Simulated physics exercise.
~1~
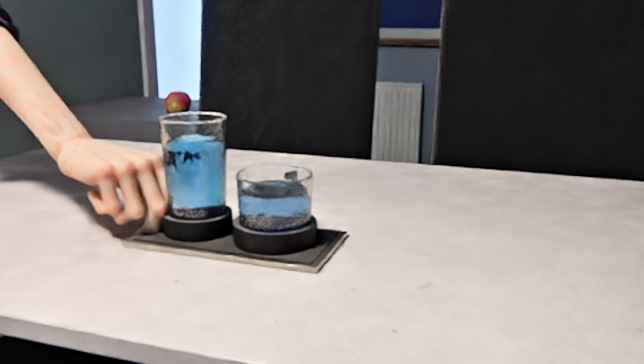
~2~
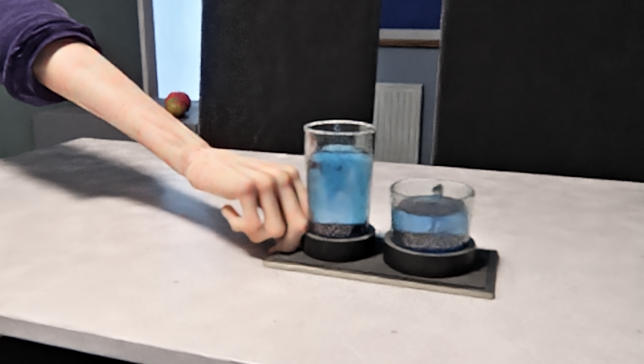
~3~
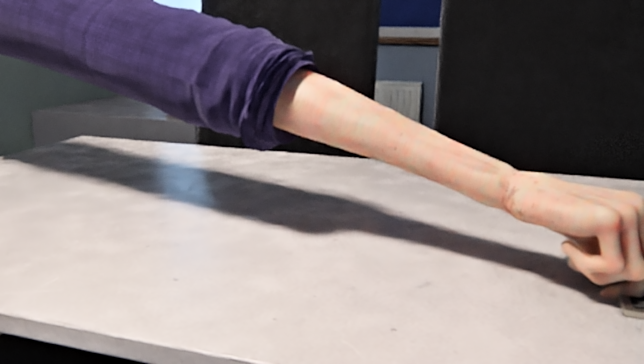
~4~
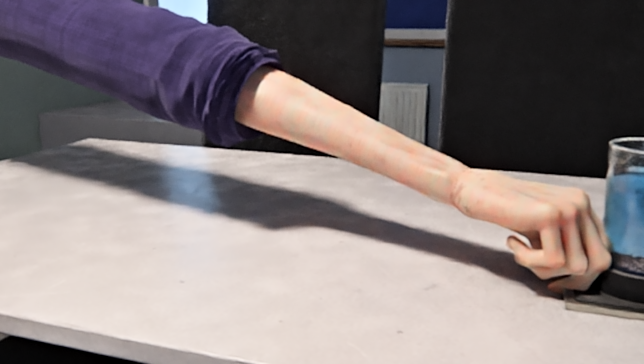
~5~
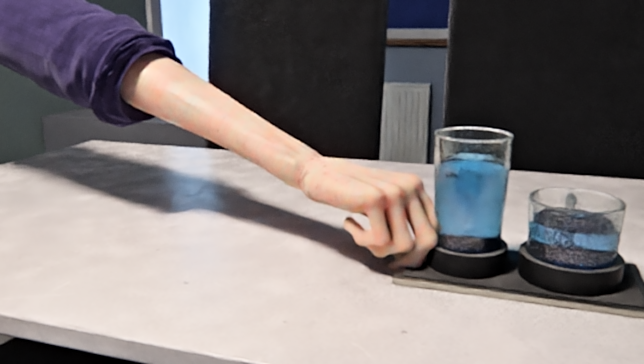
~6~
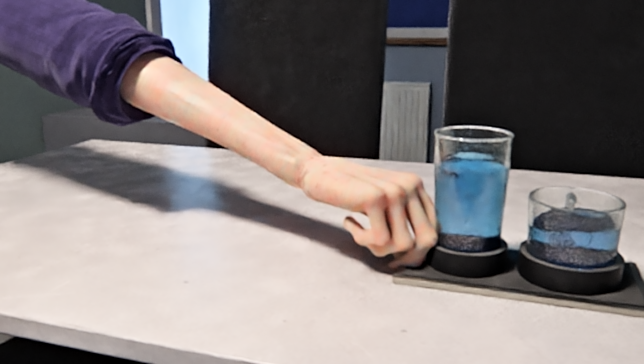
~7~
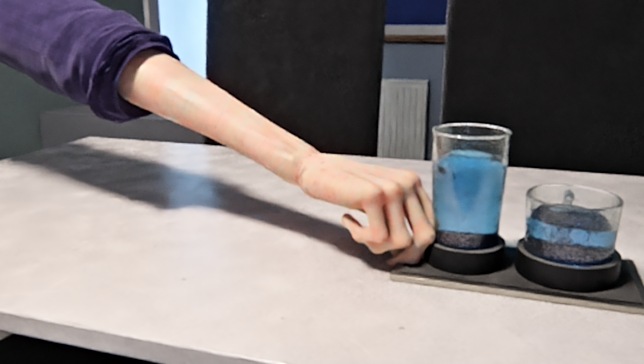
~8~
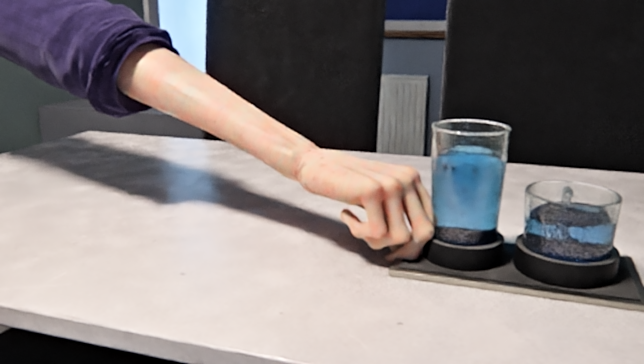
On a pale tabletop with dark chairs behind it, a tray holds two open vessels of blue water, a slim tall glass on the left and a shorter, wider clear one on the right, each seated in a black holder. A hand at the tray's left end, its arm in a purple sleeve, moves it to the right. The tray travels far across the table until the glasses are out of view. The arm then draws it back left, bringing both vessels into sight again. It comes to rest on the right, both still upright and holding blue water, the hand beside it.
